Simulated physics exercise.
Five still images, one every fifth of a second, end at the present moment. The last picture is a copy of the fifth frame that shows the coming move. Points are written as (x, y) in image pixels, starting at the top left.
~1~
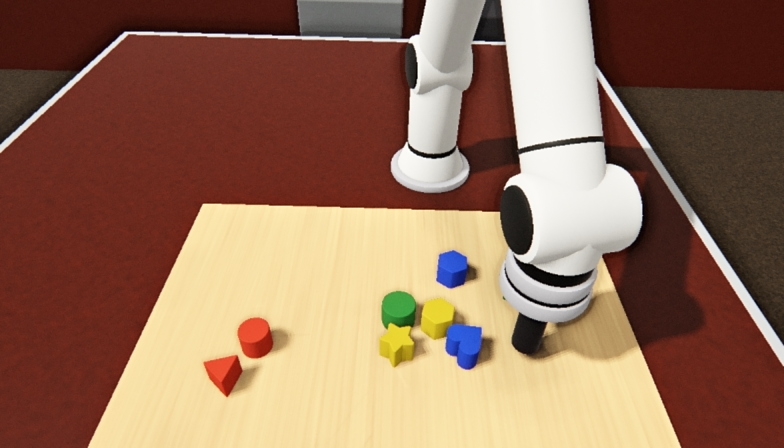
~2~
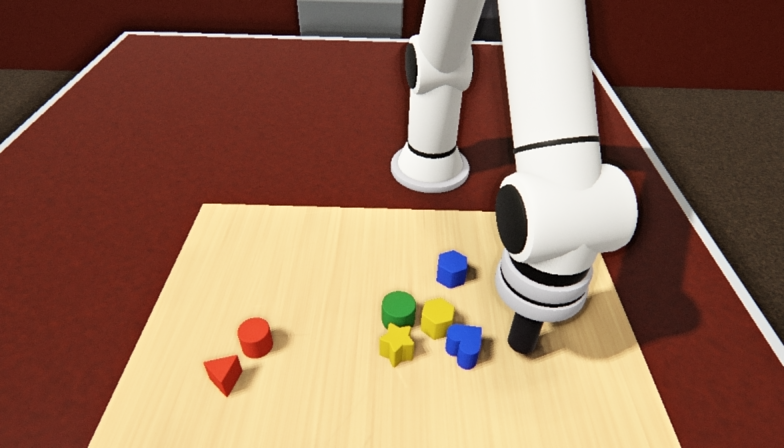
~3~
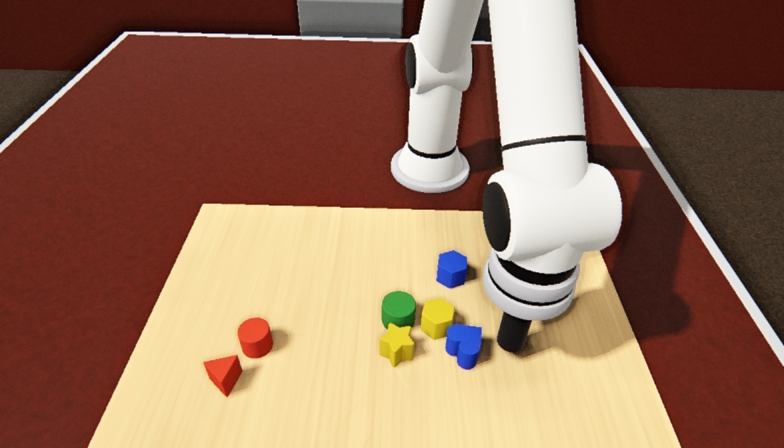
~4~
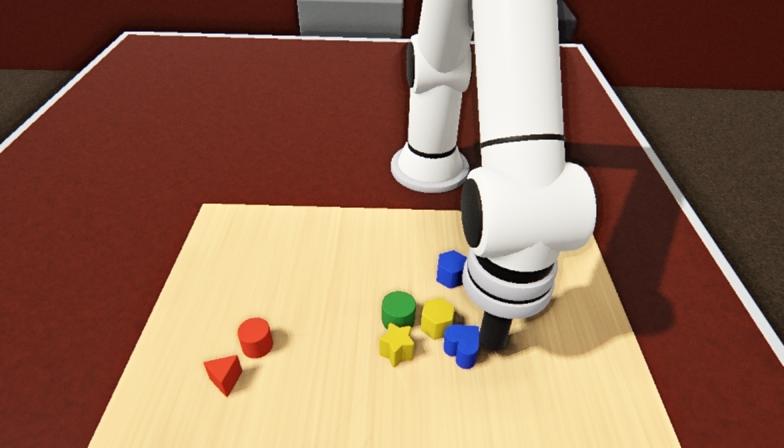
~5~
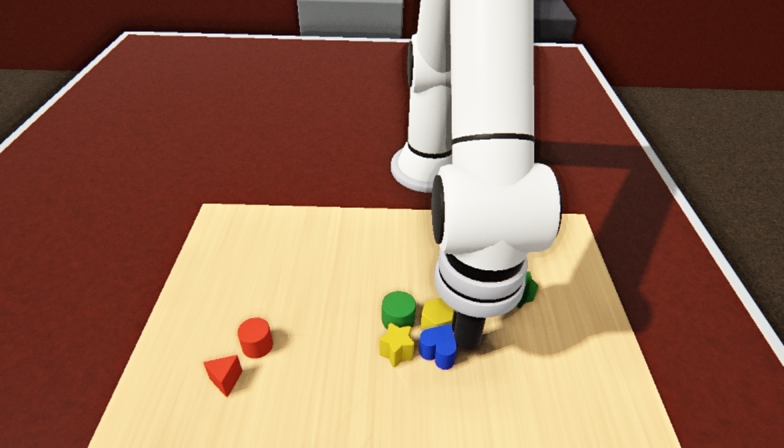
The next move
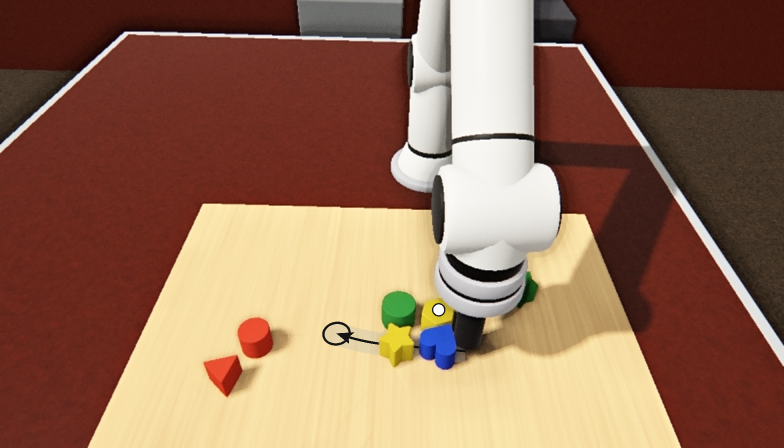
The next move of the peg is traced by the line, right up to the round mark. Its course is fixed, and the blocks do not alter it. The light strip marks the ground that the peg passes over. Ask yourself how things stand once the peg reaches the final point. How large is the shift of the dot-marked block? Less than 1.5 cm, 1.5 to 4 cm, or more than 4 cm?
It ends within 1.5 cm of its spot.
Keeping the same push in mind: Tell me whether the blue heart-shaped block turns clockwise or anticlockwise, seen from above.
In a top view, it turns counterclockwise.
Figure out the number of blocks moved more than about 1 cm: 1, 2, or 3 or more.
The count is two.
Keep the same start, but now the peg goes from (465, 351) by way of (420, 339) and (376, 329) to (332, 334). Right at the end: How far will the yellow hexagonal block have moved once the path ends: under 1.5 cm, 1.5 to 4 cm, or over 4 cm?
It's set to move 1.5-4 cm.
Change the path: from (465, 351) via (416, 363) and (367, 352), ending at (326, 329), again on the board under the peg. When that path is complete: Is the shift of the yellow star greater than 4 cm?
Yes.
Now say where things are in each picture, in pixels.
Lower end of the peg at (525, 343), tops of blocks, yellow star at (398, 336), green circle at (399, 303), yellow hexagonal block at (439, 310), blue heart-shaped block at (467, 337), in the first picture.
Peg at (521, 343), blocks as before, in the second picture.
Peg at (510, 341), blocks as before, in the third picture.
Peg at (492, 340), blue heart-shaped block at (465, 337), in the fourth picture.
Peg at (467, 339), yellow star at (398, 336), green circle at (399, 303), yellow hexagonal block at (439, 310), blue heart-shaped block at (441, 338), in the fifth picture.
The drawn path runs from (465, 351) over (399, 346) to (337, 333); the dot is on the yellow hexagonal block.
The first path, step by step. One third of the way, peg at (421, 335); yellow star at (363, 340); yellow hexagonal block at (434, 309), turned 20° clockwise; blue heart-shaped block at (395, 340), turned 25° anticlockwise.
Two thirds of the way, peg at (377, 331); yellow star at (323, 346); yellow hexagonal block at (434, 309), turned 20° clockwise; blue heart-shaped block at (355, 343), turned 45° anticlockwise.
At the end, peg at (336, 321); yellow star at (314, 349); green circle not moved; yellow hexagonal block at (434, 309), turned 20° clockwise; blue heart-shaped block at (345, 345), turned 65° anticlockwise.
